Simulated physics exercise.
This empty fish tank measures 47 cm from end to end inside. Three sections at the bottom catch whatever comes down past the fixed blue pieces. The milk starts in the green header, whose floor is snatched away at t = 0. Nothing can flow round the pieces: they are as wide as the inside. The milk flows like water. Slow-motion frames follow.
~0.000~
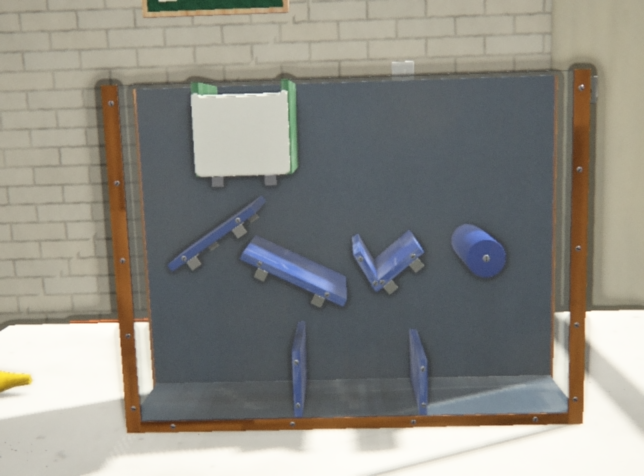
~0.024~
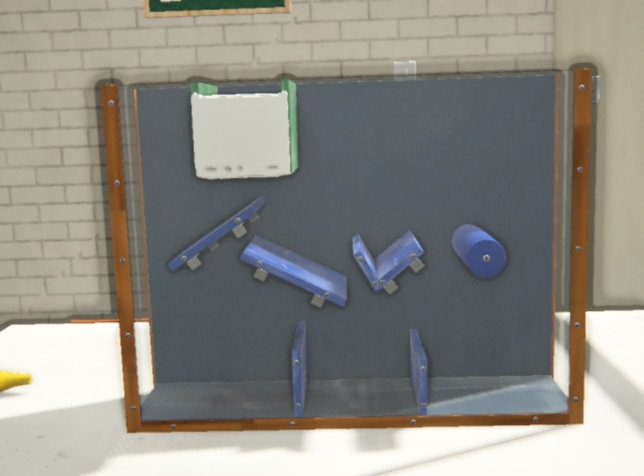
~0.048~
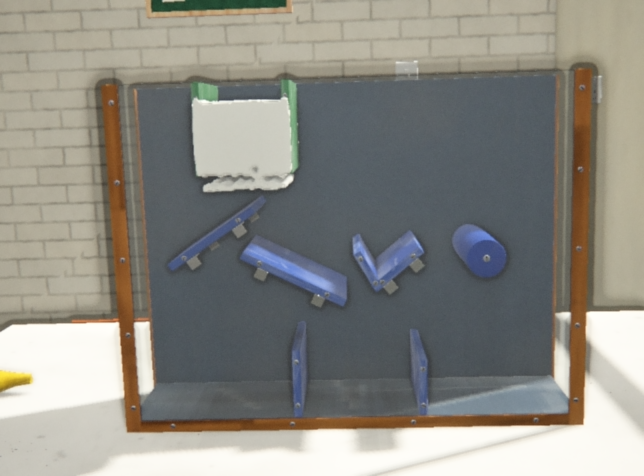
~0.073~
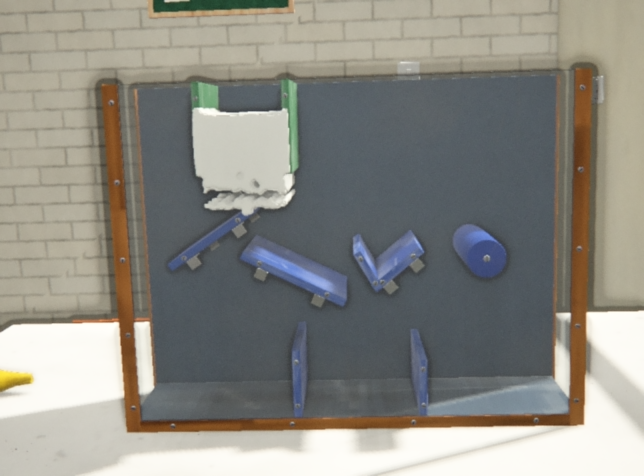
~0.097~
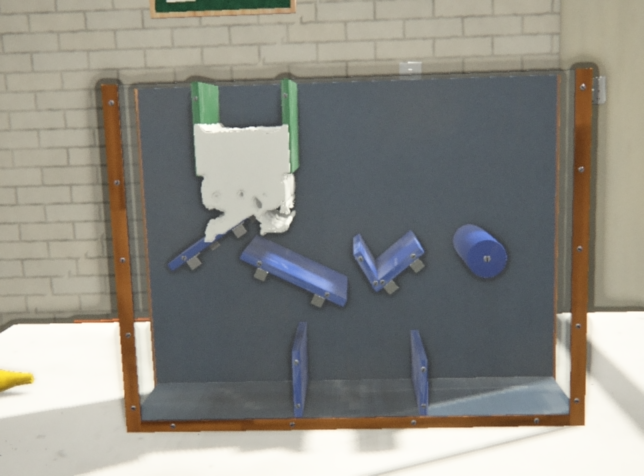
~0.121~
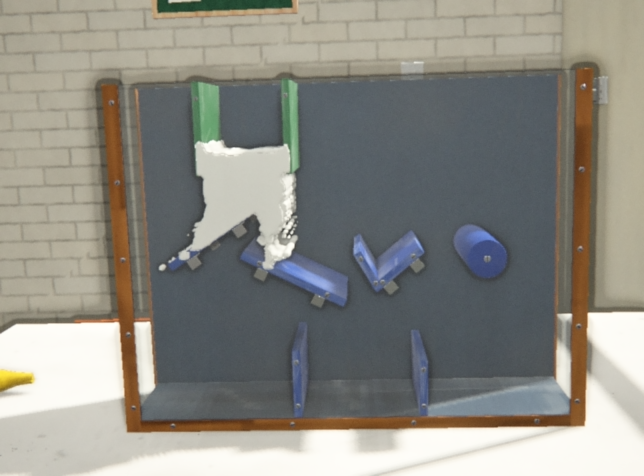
White milk drops from a green header at the upper left of a dark, wood-framed panel, lands on the tilted blue piece below, then splits, running down-left along it and down-right onto the neighbouring sloped blue piece.
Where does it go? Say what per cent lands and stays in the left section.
Close to 55 per cent of it.
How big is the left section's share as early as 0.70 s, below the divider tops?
Near 54 in a hundred.
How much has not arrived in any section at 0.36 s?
Some 25 per cent.
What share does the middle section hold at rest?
About 14 per cent.
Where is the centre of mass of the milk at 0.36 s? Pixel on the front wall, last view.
Near (323, 361).
Then, 0.22 s in, 10 per cent is down, the largest part in the left section.
Then, 0.36 s in, 74 per cent is down, the largest part in the left section.
Then, 0.70 s in, 98 per cent is down, the largest part in the left section.
Finally, the split from left to right is 55, 13 and 32 per cent.
